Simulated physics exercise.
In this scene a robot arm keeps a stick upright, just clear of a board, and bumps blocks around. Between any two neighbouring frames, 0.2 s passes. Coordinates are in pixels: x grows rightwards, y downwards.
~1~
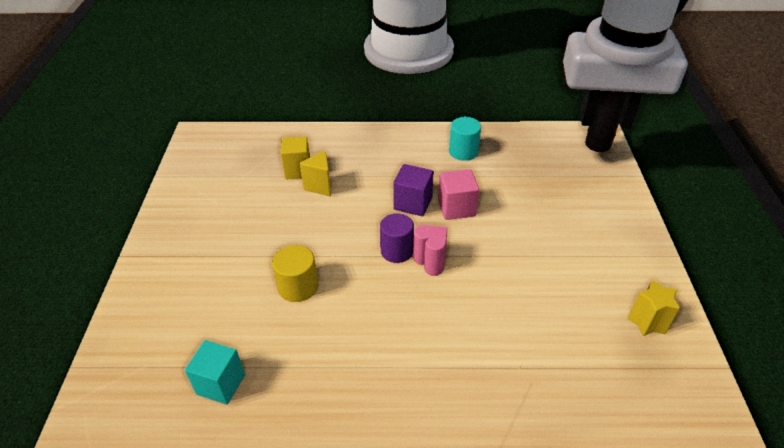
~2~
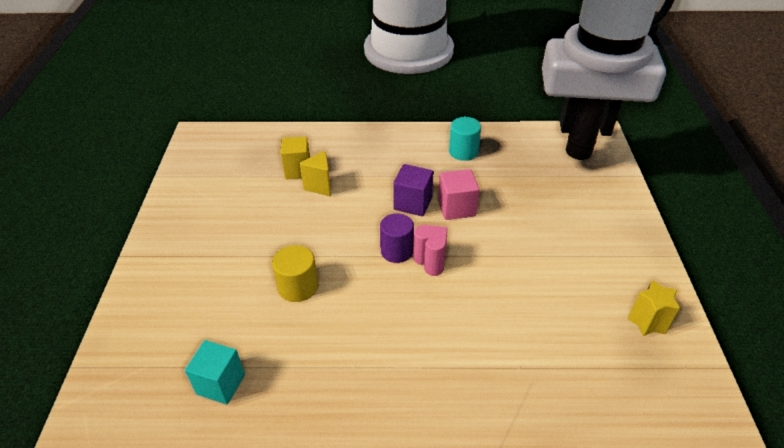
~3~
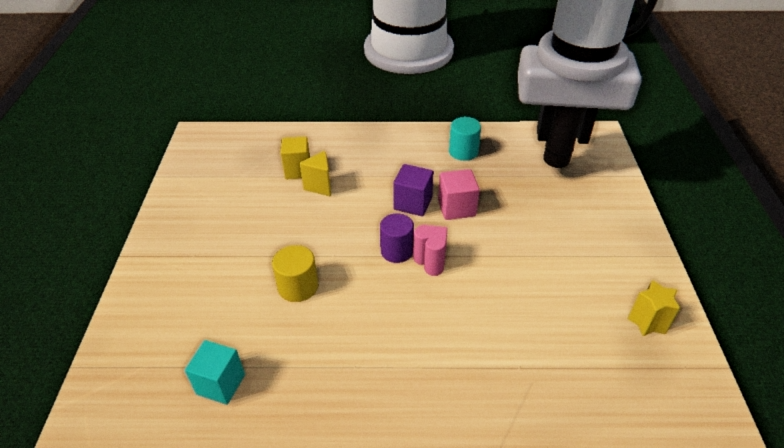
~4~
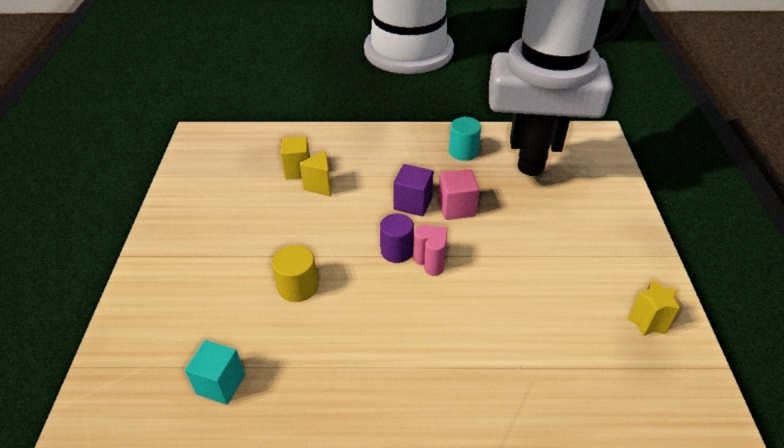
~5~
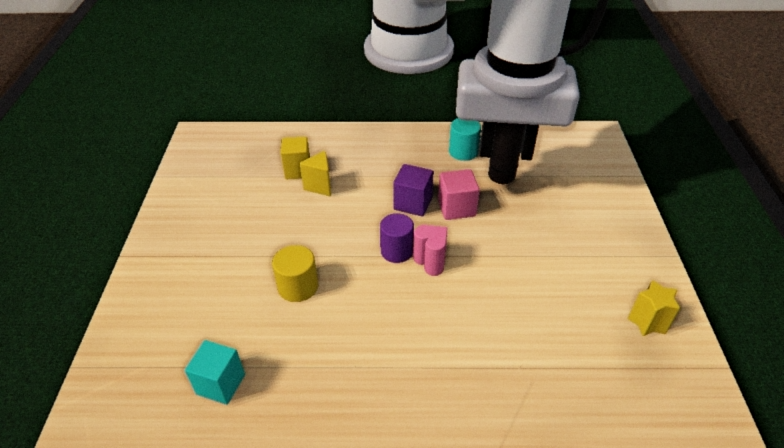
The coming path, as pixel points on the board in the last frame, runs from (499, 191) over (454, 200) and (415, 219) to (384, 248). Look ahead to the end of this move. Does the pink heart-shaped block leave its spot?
That would be a yes.
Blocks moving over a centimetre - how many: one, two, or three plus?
The push will move three blocks or more.
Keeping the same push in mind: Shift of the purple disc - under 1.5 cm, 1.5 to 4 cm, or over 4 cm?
Distance: Between 1.5 and 4 cm.
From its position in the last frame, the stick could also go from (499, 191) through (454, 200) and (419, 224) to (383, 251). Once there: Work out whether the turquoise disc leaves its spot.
It stays.
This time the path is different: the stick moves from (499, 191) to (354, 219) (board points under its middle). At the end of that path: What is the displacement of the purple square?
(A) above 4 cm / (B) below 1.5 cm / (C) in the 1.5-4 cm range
The answer is A.
What follows on the original path. One third of the way, stick (455, 185); pink square (441, 190), turned 50° anticlockwise.
Two thirds of the way, stick (415, 204); purple disc (393, 229); purple square (395, 176), turned 25° clockwise; pink heart-shaped block (434, 237); pink square (424, 214), turned 95° anticlockwise.
At the end, stick (384, 233); purple disc (384, 244); purple square (395, 176), turned 25° clockwise; pink heart-shaped block (442, 248), turned 40° anticlockwise; pink square (423, 225), turned 125° anticlockwise.
